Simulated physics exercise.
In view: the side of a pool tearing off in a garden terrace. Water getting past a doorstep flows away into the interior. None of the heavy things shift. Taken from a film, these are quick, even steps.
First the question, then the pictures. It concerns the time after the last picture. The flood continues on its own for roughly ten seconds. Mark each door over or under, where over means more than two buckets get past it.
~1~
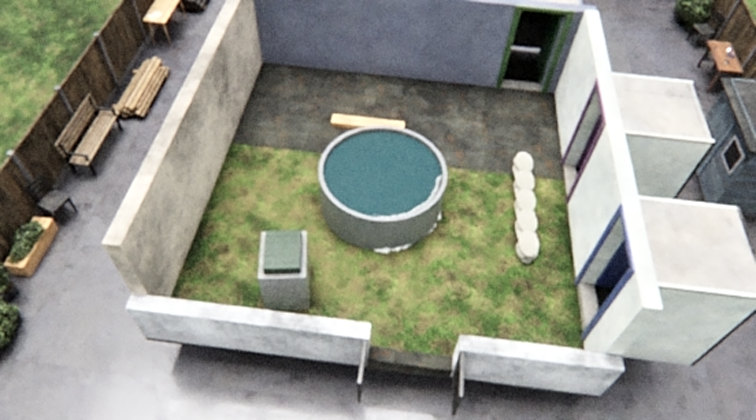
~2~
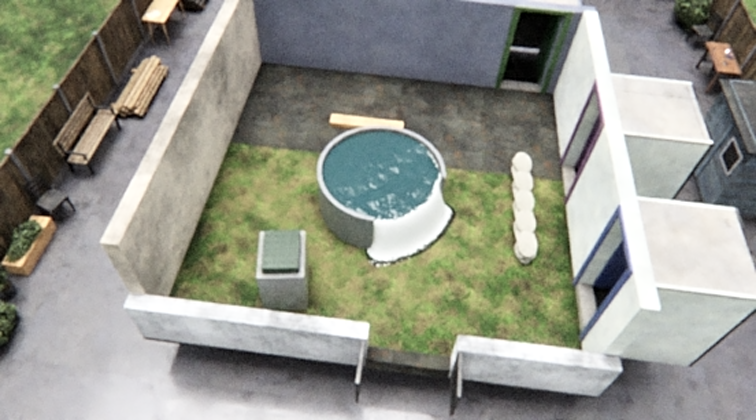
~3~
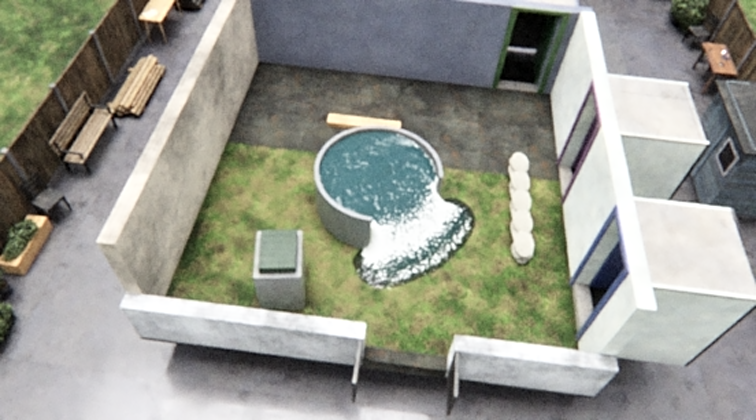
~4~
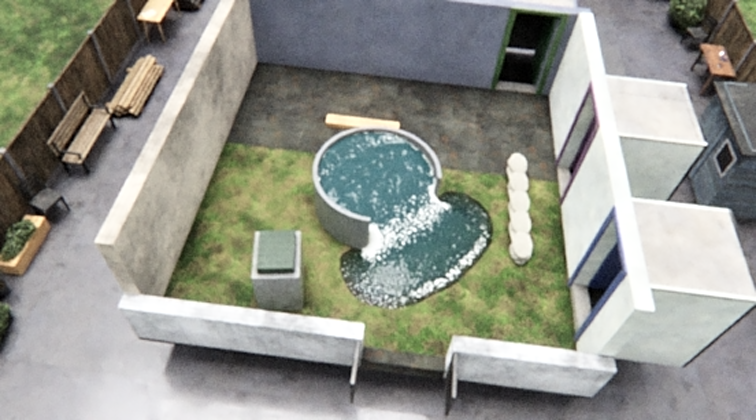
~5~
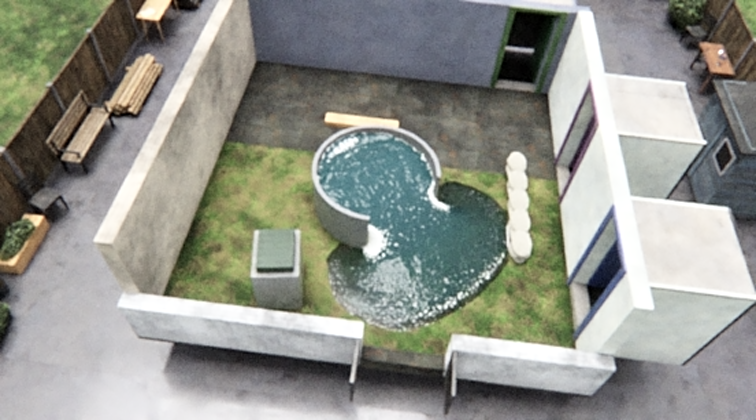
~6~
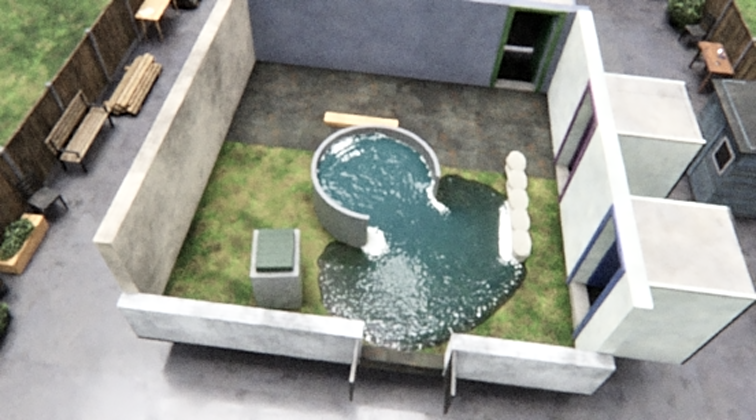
Blue door - over; purple door - over; green door - over.
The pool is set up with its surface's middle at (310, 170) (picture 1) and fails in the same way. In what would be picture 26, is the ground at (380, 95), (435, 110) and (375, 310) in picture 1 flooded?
Result: Spared; spared; inundated.
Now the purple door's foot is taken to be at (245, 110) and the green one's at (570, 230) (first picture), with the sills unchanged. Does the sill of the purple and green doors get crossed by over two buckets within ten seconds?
I'd say the purple door keeps within limits and the green door breaks the limit.
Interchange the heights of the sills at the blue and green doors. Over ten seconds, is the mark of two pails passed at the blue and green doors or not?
The blue door exceeds the limit and the green door remains below the limit.
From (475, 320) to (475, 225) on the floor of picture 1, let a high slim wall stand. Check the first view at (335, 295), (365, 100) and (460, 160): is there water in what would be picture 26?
Taking the points in order - wetted, unwetted, wetted.
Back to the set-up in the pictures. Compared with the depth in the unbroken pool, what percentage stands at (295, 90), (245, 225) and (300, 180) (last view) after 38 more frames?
The three come to some 0, 0 and 0 per cent respectively.
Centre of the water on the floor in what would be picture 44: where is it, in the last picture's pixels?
The water's middle lies around (442, 225).
A moment on, water covers 25 % of the floor; the blue door wet at the sill, nothing in, the purple door not reached, the green door not reached.
Next, water covers 35 % of the floor; the blue door over two buckets in, the purple door not reached, the green door not reached.
Then, water covers 50 % of the floor; the blue door far over two buckets in, the purple door wet at the sill, nothing in, the green door not reached.
Later, water covers 65 % of the floor; the blue door far over two buckets in, the purple door over two buckets in, the green door over two buckets in.
In the end, water covers 90 % of the floor; the blue door far over two buckets in, the purple door over two buckets in, the green door over two buckets in.
